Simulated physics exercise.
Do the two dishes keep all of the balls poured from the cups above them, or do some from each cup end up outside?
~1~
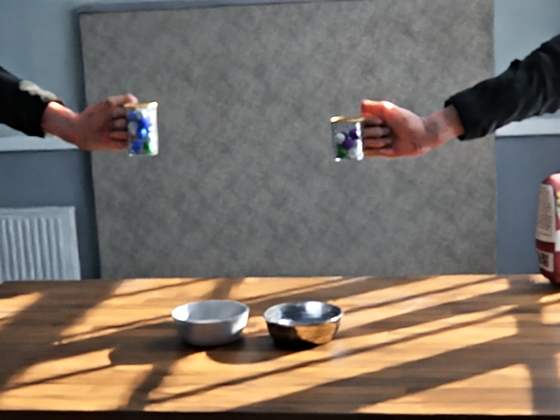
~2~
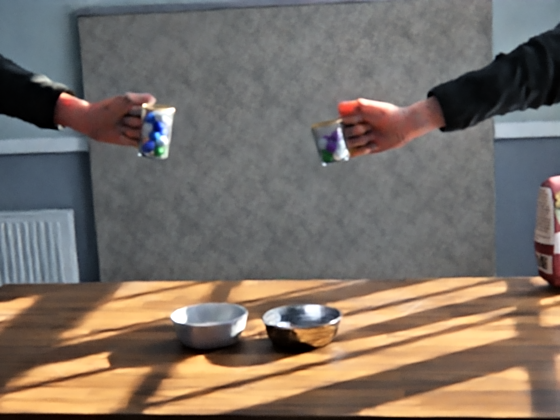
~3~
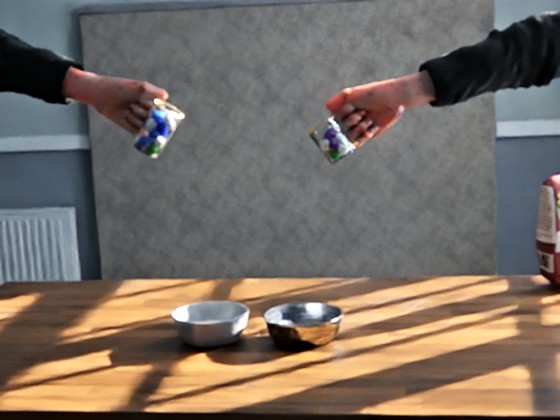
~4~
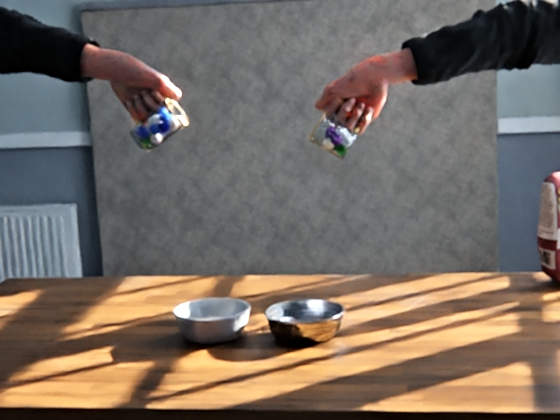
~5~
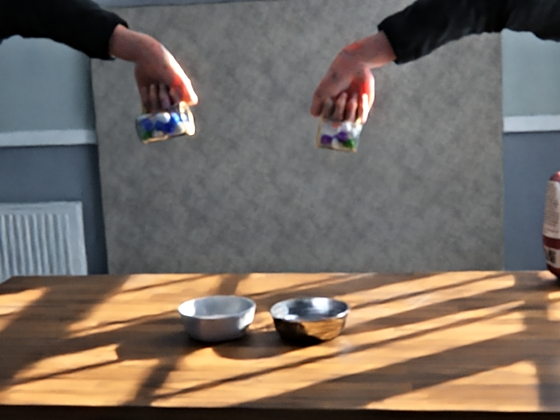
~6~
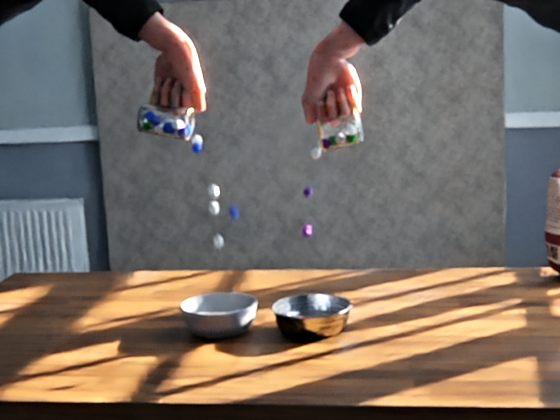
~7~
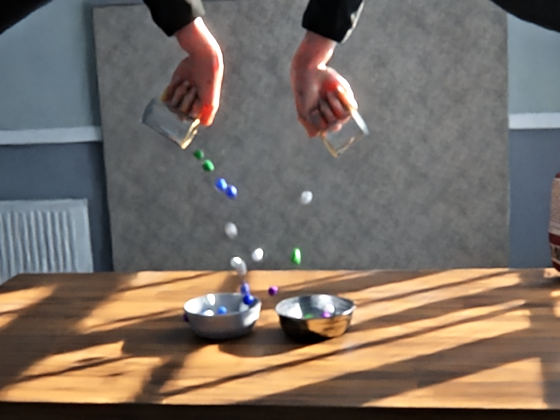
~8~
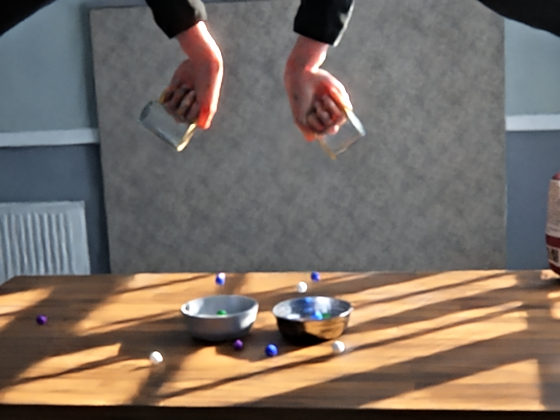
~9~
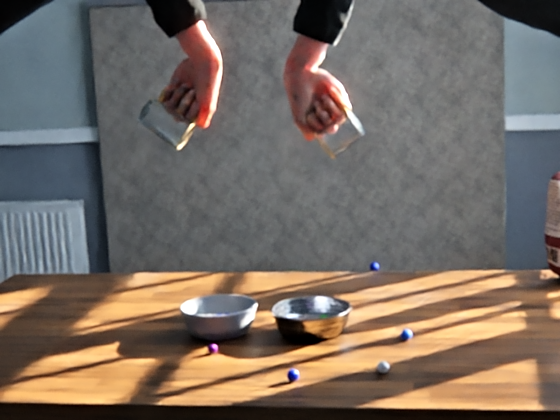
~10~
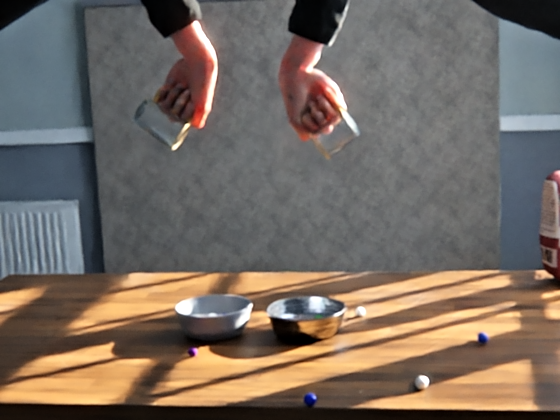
Some from each cup end up outside. Neither the left dish nor the right one keeps its whole cupful, and stray balls roll over the table.
